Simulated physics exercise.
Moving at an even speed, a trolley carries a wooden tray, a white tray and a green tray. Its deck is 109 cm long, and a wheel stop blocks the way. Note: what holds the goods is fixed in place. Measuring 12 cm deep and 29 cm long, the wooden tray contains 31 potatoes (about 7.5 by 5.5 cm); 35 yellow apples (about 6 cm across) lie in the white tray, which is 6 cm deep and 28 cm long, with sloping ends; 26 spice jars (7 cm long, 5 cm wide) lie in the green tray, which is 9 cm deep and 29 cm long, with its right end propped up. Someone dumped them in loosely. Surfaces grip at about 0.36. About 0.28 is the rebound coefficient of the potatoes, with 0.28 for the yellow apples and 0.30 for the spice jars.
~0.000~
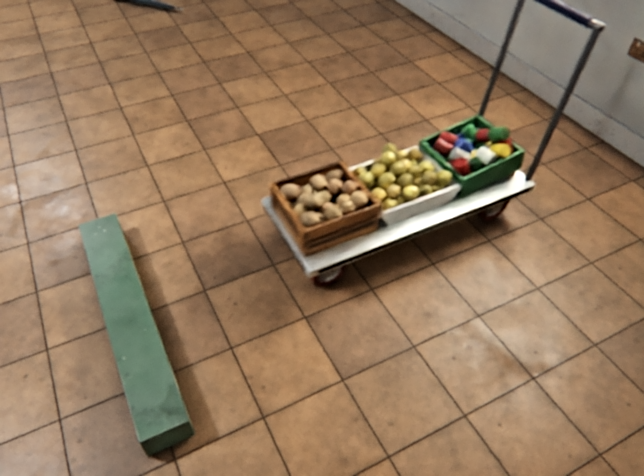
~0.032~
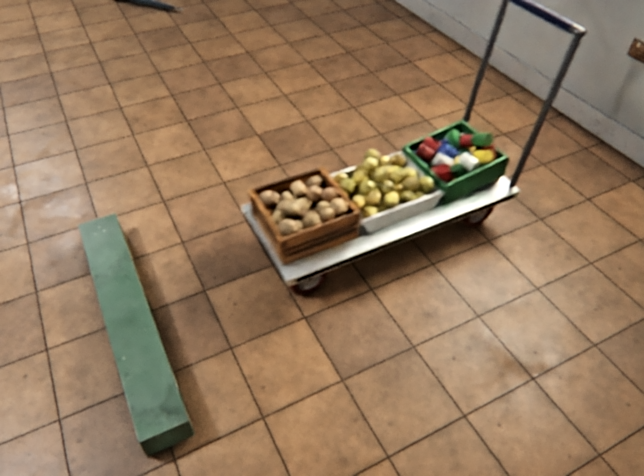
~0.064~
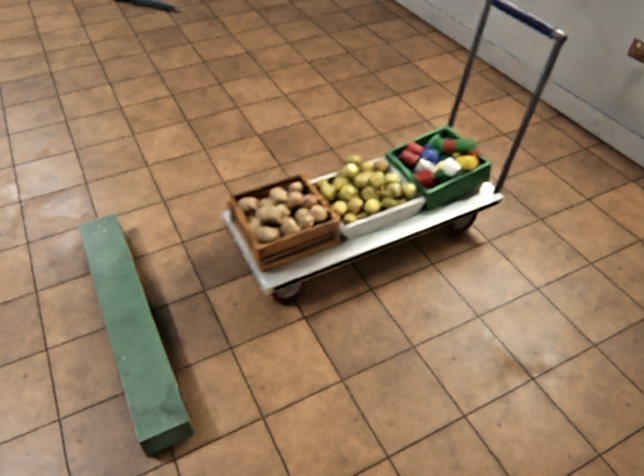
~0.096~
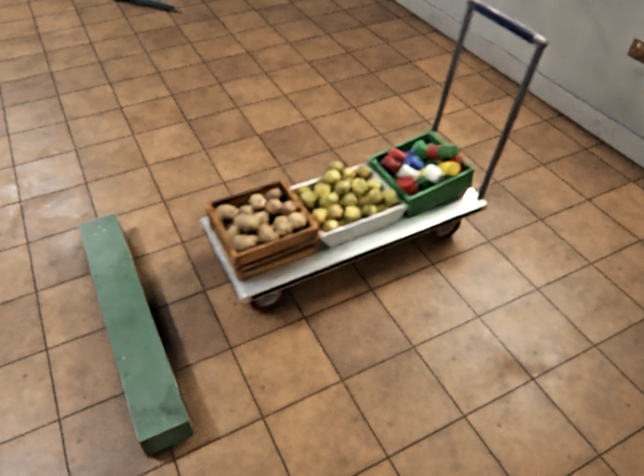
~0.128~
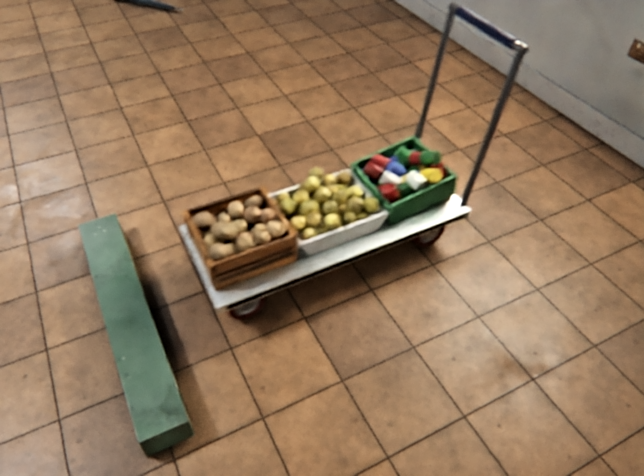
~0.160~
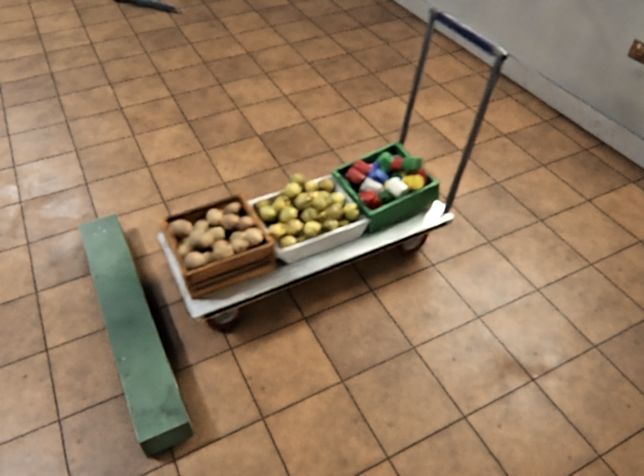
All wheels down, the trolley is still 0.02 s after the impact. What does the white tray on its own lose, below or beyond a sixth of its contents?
I'm expecting the losses to cross a sixth.
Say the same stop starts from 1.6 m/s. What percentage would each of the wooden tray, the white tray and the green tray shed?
Wooden tray 0 %, white tray 10 %, green tray 0 %.
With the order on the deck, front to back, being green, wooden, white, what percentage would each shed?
Wooden tray 10 %, white tray 30 %, green tray 20 %.
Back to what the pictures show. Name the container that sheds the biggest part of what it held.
Result: White tray.
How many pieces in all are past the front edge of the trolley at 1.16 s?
Count: Approx. 2.
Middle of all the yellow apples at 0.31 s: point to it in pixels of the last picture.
The middle is around (243, 227).
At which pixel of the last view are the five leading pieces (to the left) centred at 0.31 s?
They are centred near (143, 270).
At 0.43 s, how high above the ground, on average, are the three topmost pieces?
50 cm.
After 0.21 s, contact.
After 0.31 s, wooden tray 31 in, 0 out, white tray 34 in, 1 out and green tray 25 in, 1 out.
After 0.43 s, wooden tray 30 in, 1 out, white tray 26 in, 9 out and green tray 22 in, 4 out.
After 0.66 s, wooden tray 30 in, 1 out, white tray 23 in, 12 out and green tray 20 in, 6 out.
When it is over (at 1.16 s), wooden tray 30 in, 1 out, white tray 23 in, 12 out and green tray 20 in, 6 out. Asked share, 12 of 35, 34 per cent.
